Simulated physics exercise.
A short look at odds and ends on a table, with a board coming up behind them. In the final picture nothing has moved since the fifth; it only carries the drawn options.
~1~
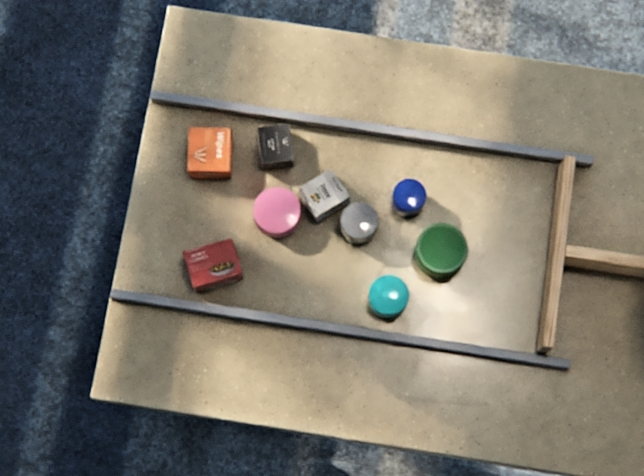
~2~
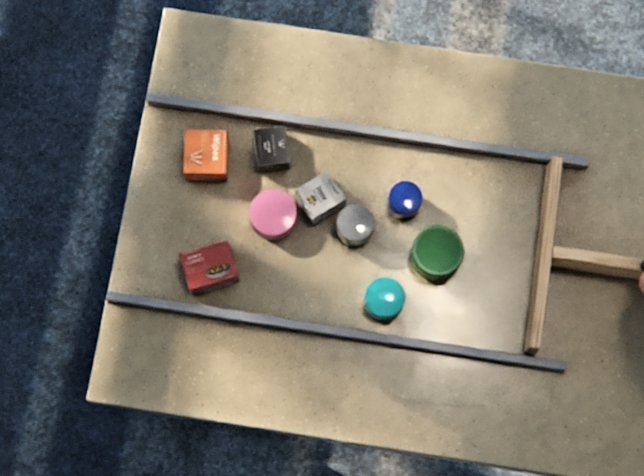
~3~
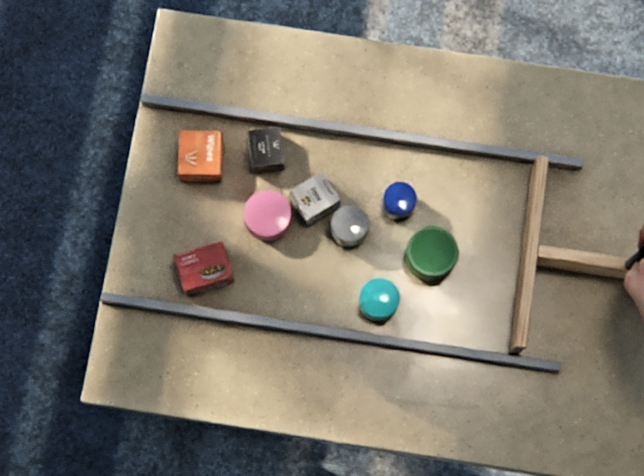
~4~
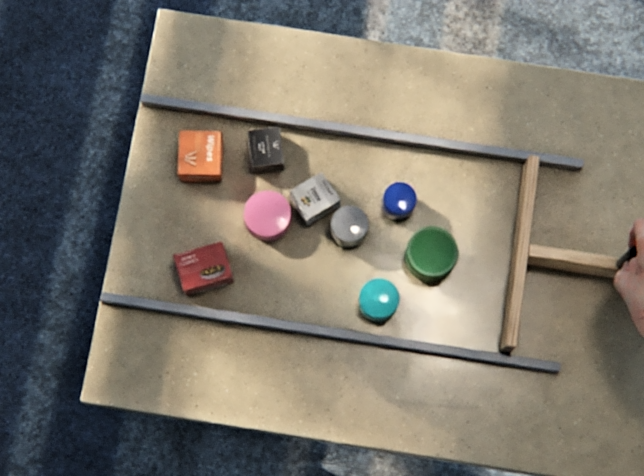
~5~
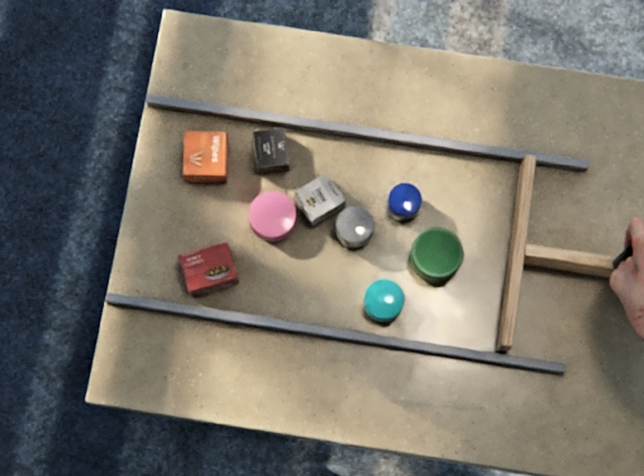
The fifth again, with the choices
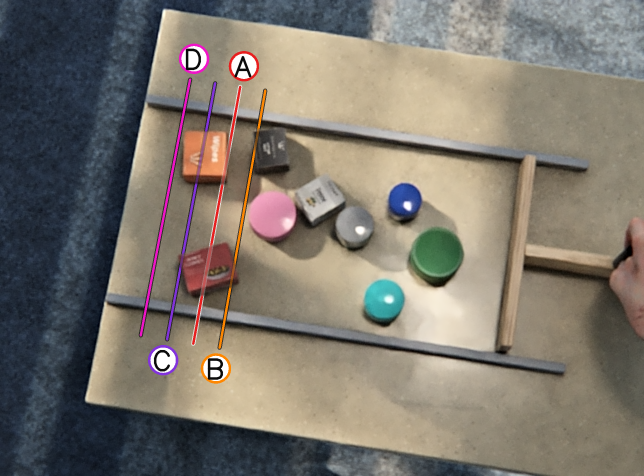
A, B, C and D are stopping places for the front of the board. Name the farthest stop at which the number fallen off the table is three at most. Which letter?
Stop at C.
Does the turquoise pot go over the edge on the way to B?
No.
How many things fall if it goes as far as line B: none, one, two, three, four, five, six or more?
In all, none.
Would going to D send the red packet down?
Yes.
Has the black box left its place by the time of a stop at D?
Yes.
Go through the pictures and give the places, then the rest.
In the first picture, orange box (211, 153); red packet (214, 265); board (560, 250).
In the second picture, board (547, 251); turquoise pot (384, 299).
In the third picture, board (532, 250); white packet (315, 199).
In the fourth picture, board (523, 249); black box (266, 150).
In the fifth picture, board (520, 249); orange box (206, 157); red packet (209, 269); blue pot (405, 203).
On the copy, A at (217, 212); B at (243, 216); C at (192, 208); D at (166, 204).
On C. First, board (402, 231); turquoise pot (366, 300); blue pot (384, 200).
Then, board (284, 213); orange box (196, 153); pink pot (194, 203).
Finally, board (193, 199); orange box over the edge; pink pot over the edge; two fallen.
By contrast, A is within the limit but short; B is within the limit but short; D drops five.
